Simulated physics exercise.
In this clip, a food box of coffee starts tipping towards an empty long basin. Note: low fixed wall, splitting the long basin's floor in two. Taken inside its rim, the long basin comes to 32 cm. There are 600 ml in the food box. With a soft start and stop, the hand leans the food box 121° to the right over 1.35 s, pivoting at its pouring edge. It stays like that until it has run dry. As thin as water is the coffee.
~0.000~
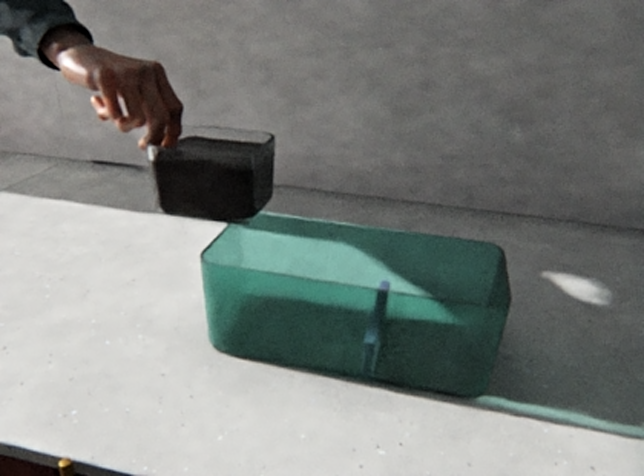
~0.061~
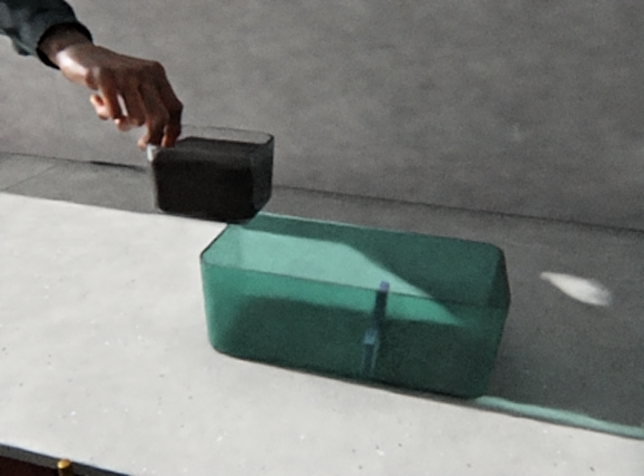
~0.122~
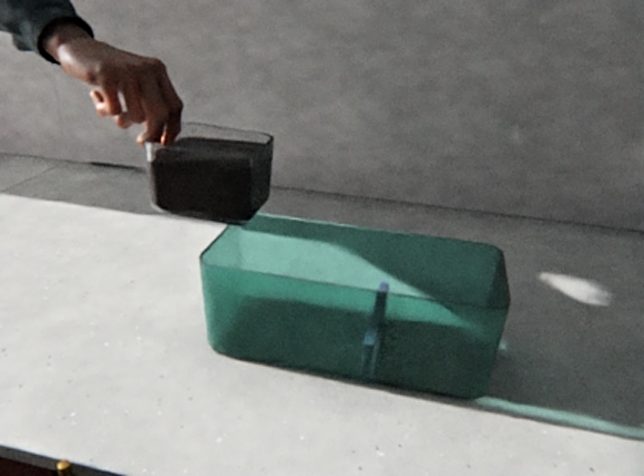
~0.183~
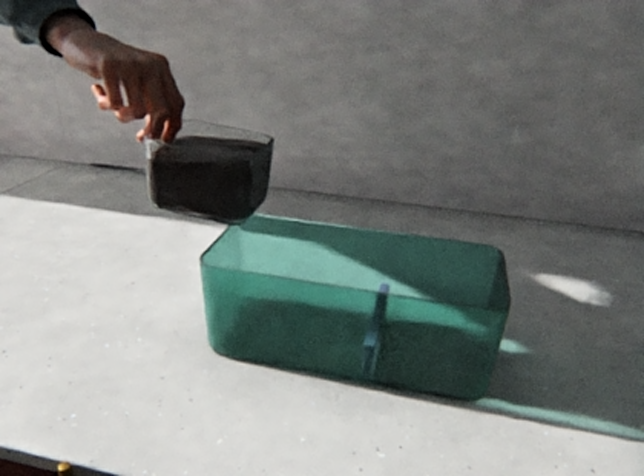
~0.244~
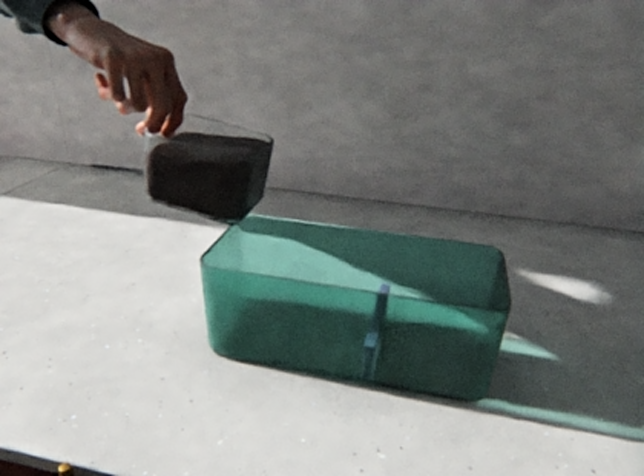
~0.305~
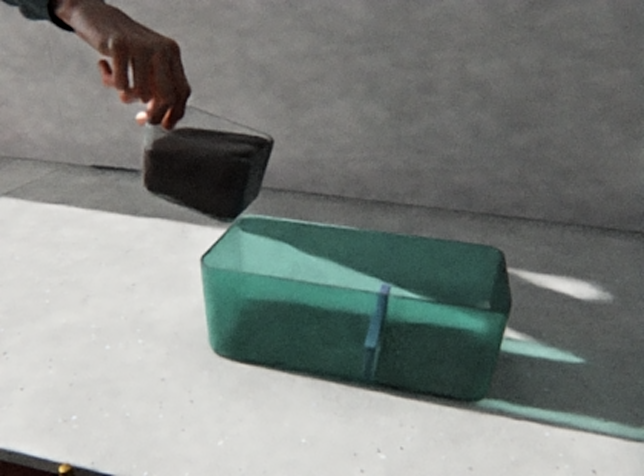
At first, a hand holds a small clear box of dark liquid nearly level above the left end of an empty, see-through green basin with a low divider inside. Slowly, then faster, the hand leans the box to the right, its left side rising slightly while the basin stays still.
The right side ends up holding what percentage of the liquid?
About 5 in every hundred parts.
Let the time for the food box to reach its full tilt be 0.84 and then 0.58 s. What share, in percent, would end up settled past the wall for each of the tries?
In turn about 10 and 10 per cent.
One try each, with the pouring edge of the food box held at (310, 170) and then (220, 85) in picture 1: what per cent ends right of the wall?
The first try gives around 65 percent, the second around 10 percent.
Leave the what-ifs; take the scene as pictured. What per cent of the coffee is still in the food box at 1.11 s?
About 5 per cent.
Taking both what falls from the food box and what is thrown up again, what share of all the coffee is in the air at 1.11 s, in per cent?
Around 10 per cent of the liquid is in flight.
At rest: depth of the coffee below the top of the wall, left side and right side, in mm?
On the left it's about 22 mm; on the right, about 44 mm.
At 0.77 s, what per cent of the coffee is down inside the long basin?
At that time the basin holds about 20 per cent of the liquid.
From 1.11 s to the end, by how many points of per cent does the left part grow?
Difference: Approx. 12 %.
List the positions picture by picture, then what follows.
In the first picture, it leans 0°; its right rim is at (264, 147); the coffee meets the walls at (169, 144) and (264, 155); the long basin's rim runs from (221, 234) to (506, 276); the wall's top is at (379, 309).
In the second picture, it leans 1°; its right rim is at (263, 148); the coffee meets the walls at (169, 145) and (264, 155).
In the third picture, it leans 2°; its right rim is at (263, 149); the coffee meets the walls at (168, 145) and (263, 154).
In the fourth picture, it leans 5°; its right rim is at (263, 150); the coffee meets the walls at (168, 143) and (263, 153).
In the fifth picture, it leans 9°; its right rim is at (263, 151); the coffee meets the walls at (167, 140) and (263, 151).
In the sixth picture, it leans 15°; its right rim is at (263, 151); the coffee meets the walls at (166, 135) and (264, 147).
Then, 0.77 s in, the tilt is 73° and 49 per cent is still to pour, 19 is left of the wall and 0 right of it.
Then, 1.11 s in, the tilt is 112° and 5 per cent is still to pour, 82 is left of the wall and 3 right of it.
Then, 1.46 s in, the tilt is 121° and 0 per cent is still to pour, 95 is left of the wall and 5 right of it.
Then, 1.85 s in, the tilt is 121° and 0 per cent is still to pour, 94 is left of the wall and 5 right of it.
Finally, 94 per cent lies left of the wall, 5 right of it and 1 outside.
